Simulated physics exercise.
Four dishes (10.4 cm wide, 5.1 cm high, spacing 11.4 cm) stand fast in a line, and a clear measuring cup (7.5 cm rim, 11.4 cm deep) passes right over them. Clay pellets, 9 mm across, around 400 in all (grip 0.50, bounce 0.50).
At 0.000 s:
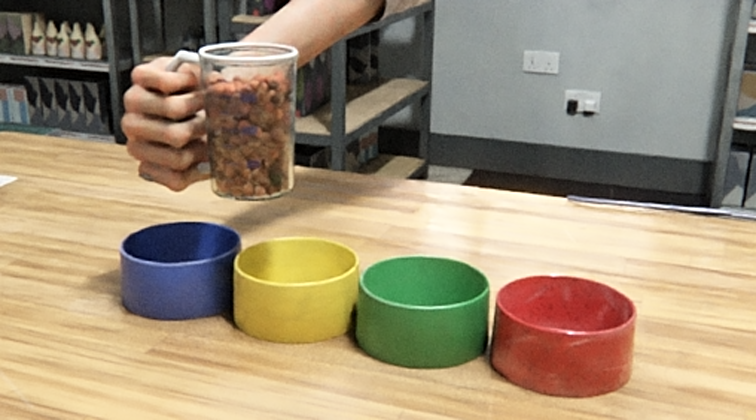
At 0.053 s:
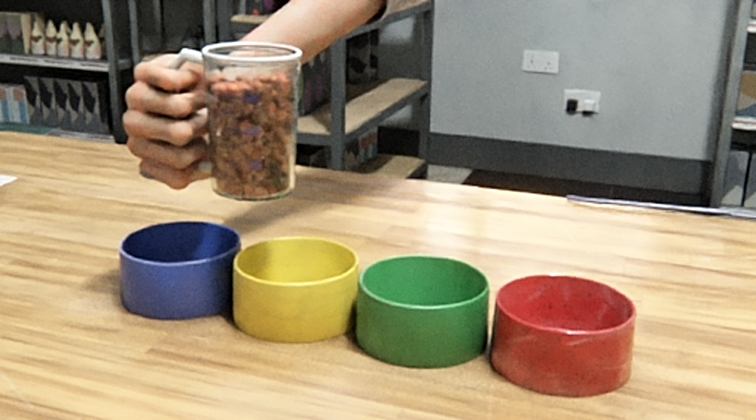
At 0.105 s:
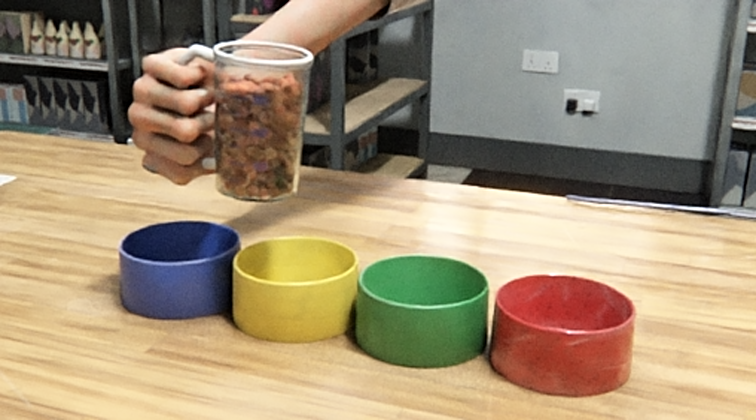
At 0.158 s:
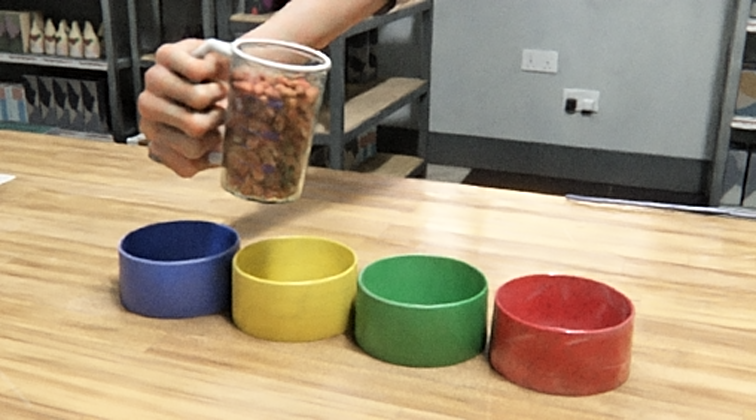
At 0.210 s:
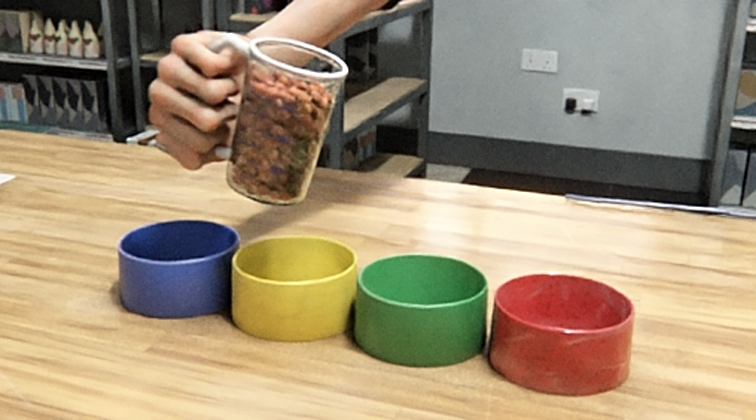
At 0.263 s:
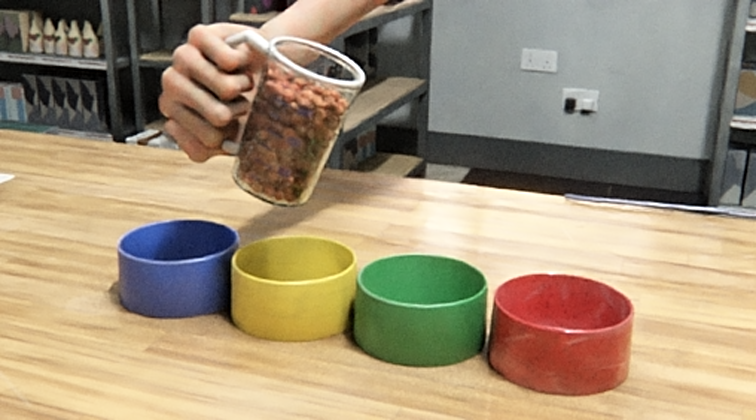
Hand-held clear cup of small reddish-brown pieces shifting slightly right and tilting rightward above blue, yellow, green and red dishes.
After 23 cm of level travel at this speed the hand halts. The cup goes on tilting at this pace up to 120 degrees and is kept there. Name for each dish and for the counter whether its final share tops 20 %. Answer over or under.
Red over, blue under, green under, yellow under, counter over.
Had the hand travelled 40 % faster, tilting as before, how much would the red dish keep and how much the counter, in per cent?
In that case red 70, counter 30.
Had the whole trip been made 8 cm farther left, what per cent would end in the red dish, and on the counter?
In that case red 80, counter 10.
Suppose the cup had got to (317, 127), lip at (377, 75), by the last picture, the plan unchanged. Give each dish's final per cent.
Red 70, blue 0, green 0, yellow 0.
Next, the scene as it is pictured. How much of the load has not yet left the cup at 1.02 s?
Roughly 95 per cent.
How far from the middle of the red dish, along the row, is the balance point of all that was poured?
Some 6 cm to the right.
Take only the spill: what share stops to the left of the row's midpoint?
Some 0 per cent.
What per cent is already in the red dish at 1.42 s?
About 55 per cent by then.
After 0.72 s, tilt 72 degrees; cup holds 100 %.
After 1.02 s, tilt 105 degrees; cup holds 95 %.
After 1.42 s, tilt 120 degrees; cup holds 10 %, red 55 %.
By 2.2 s all is still; red 60 %, blue 0 %, green 0 %, yellow 0 %, counter 40 %.
